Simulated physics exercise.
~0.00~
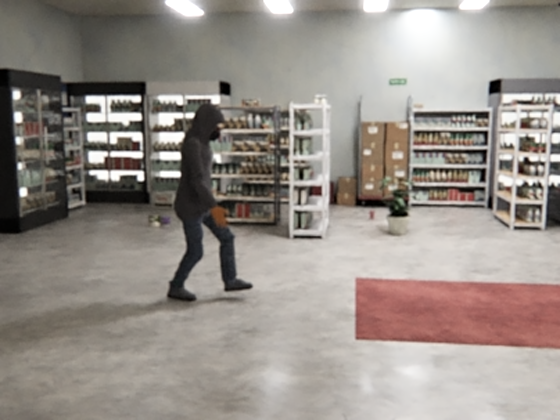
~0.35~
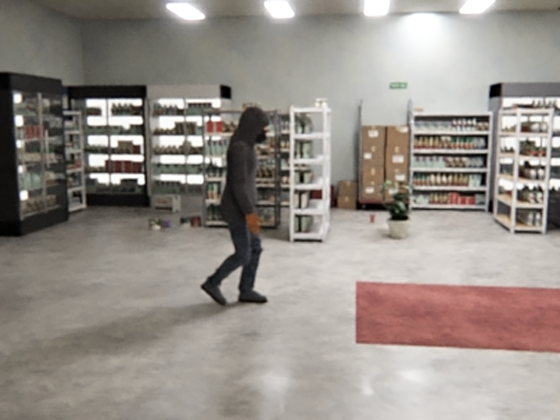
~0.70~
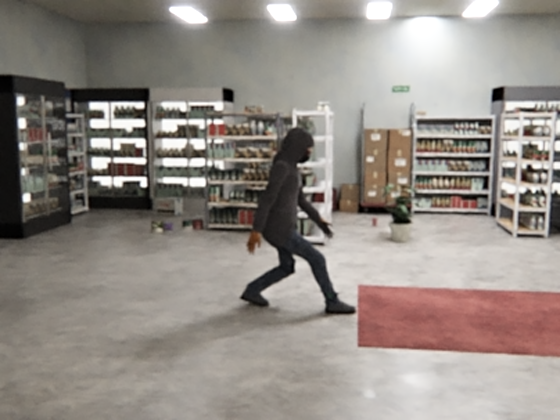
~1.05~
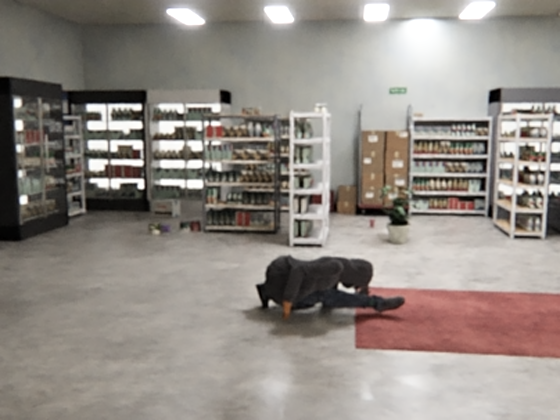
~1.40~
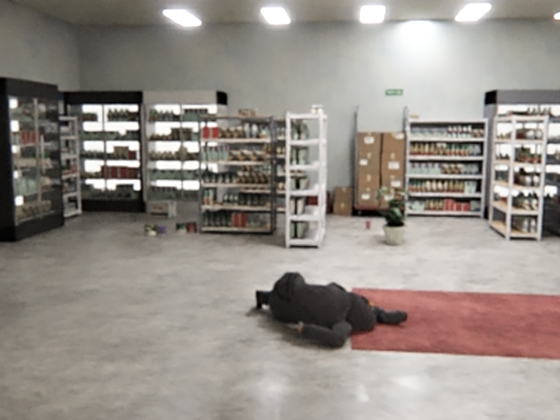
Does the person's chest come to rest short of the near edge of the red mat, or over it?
The chest comes to rest short of the near edge of the red mat. It lies on the grey floor to the left, while the feet reach onto the mat.
